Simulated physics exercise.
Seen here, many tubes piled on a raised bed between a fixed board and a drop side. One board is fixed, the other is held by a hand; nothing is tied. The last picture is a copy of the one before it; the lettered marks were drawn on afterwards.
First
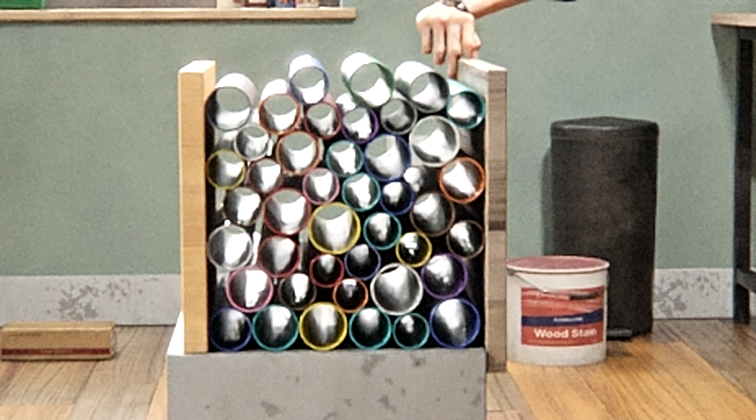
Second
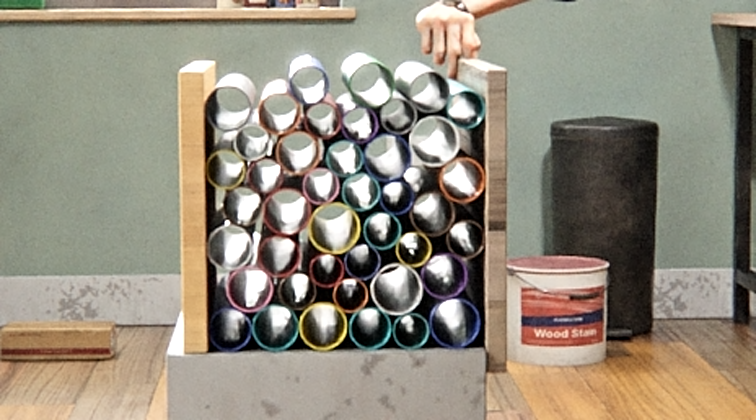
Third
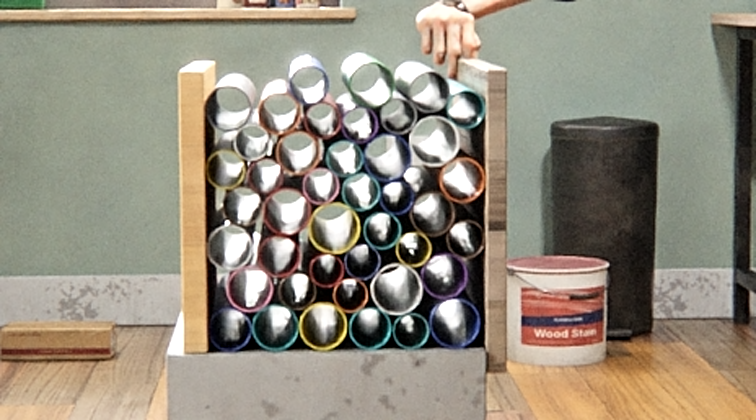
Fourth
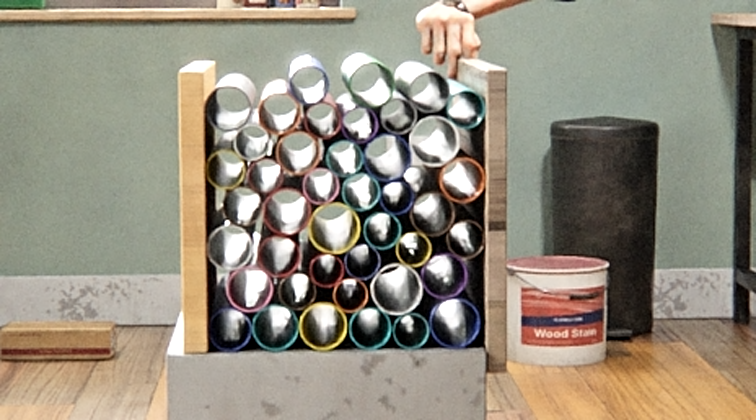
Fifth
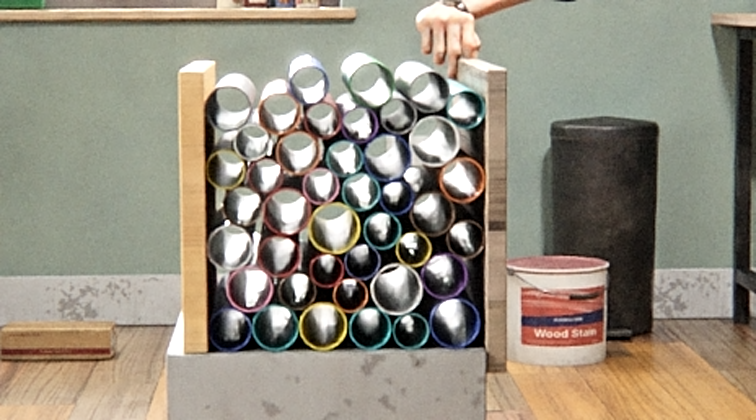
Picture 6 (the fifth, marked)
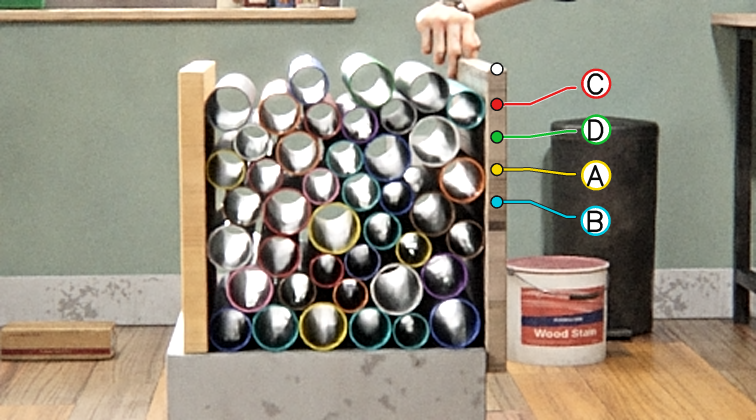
The footage shows a stack of shiny tubes with coloured rims packed between two upright boards on a grey block, beside a wood stain bucket. A hand rests on top of the right board, and nothing visibly moves.
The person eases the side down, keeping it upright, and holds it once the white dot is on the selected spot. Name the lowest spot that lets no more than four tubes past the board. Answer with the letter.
The answer is mark B.
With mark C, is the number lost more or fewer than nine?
It loses fewer than nine.
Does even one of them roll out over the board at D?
At D: No.
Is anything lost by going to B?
Yes, at B.
On the marked copy, A at (497, 169); B at (497, 202); C at (497, 105); D at (497, 137); the white dot at (497, 69).
Following B. Soon after the start, top of the board (486, 130).
Later, top of the board (486, 200).
In the end, top of the board (486, 201), two out over the board.
As for the rest, A one out over the board; C none out over the board; D none out over the board.
